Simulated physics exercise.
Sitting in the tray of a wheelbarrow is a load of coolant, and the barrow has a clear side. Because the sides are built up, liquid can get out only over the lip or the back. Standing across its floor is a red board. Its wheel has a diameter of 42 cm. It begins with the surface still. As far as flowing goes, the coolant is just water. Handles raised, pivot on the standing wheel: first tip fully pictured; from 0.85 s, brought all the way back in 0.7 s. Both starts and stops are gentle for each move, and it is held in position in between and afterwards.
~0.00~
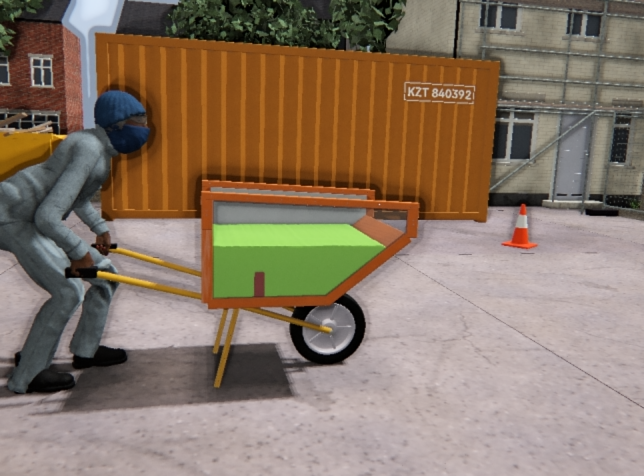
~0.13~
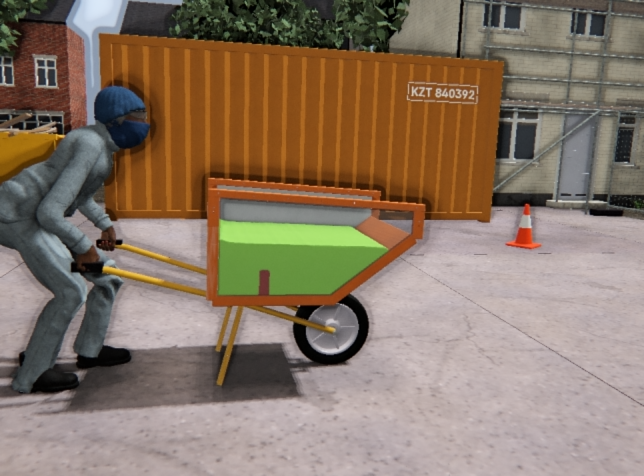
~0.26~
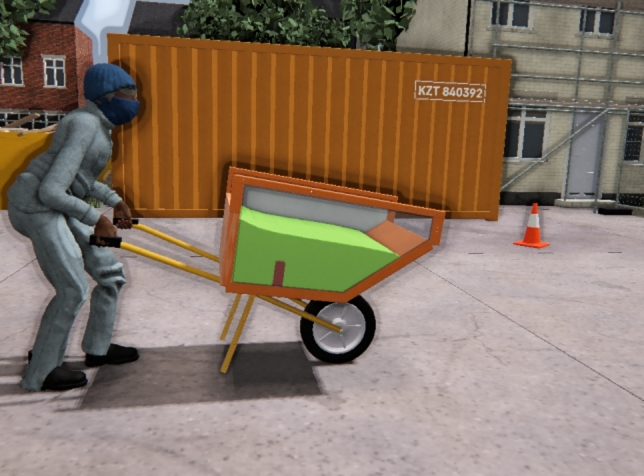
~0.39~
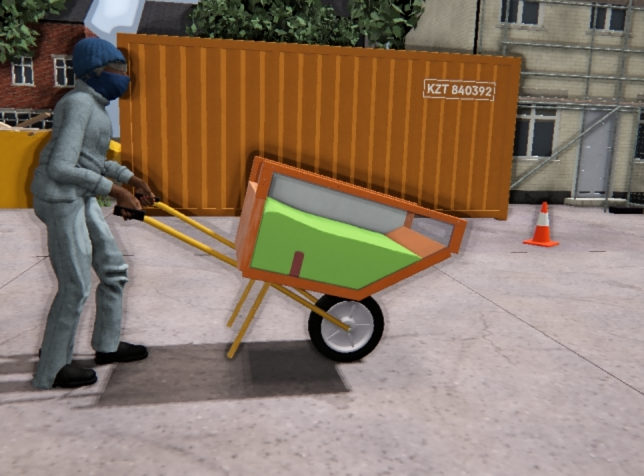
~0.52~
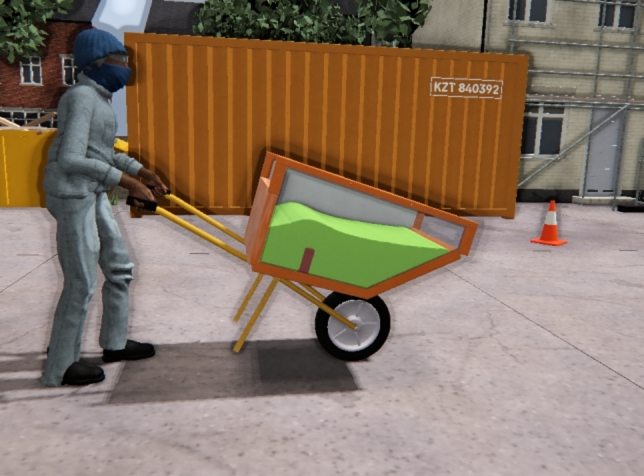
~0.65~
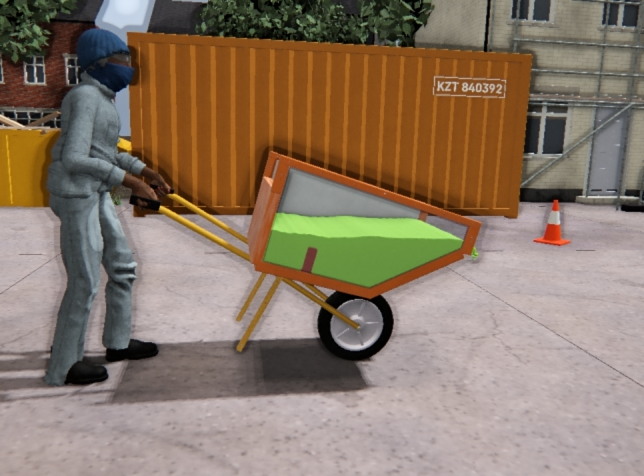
A bright green liquid sits in a clear-sided, orange-framed wheelbarrow, seen from the side on a paved yard with an orange container, brick and pale buildings, and a traffic cone behind. At left, a stooping figure in grey overalls and blue head covering grips the yellow handles. The figure straightens, raising them and tilting the tray nose down; the liquid shifts, then levels as a little emerges at the right lip, while the view drifts slightly left.
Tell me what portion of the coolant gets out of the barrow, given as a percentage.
A portion of about 33 per cent gets out.
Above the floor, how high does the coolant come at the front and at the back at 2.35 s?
Measured: Front = 16 cm, back = 16 cm.
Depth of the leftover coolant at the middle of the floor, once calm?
18 cm.
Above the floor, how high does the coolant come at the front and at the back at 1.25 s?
Front 20 cm, back 10 cm.
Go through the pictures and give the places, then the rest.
In the first frame, it reaches (318, 246) at the front; it reaches (225, 247) at the back; the lip is at (406, 233); the front is on the right.
In the second frame, it reaches (324, 246) at the front; it reaches (230, 243) at the back.
In the third frame, it reaches (341, 244) at the front; it reaches (250, 226) at the back; it has turned 7° nose down.
In the fourth frame, it reaches (361, 242) at the front; it reaches (274, 213) at the back; it has turned 13° nose down.
In the fifth frame, it reaches (372, 241) at the front; it reaches (281, 225) at the back; it has turned 15° nose down.
In the sixth frame, it reaches (375, 237) at the front; it reaches (282, 232) at the back; it has turned 15° nose down; the lip is at (461, 248); coolant has begun to come out.
By 1.25 s the barrow is at 5° forwards, the surface stands 9 cm at the back and 19 cm at the front; 31 per cent has gone, over the front.
By 1.80 s the surface stands 23 cm at the back and 17 cm at the front; 33 per cent has gone, over the front.
By 2.35 s the surface stands 16 cm at the back and 16 cm at the front; 33 per cent has gone, over the front.
By 4.43 s 33 per cent has gone, over the front, 35 of 106 litres.
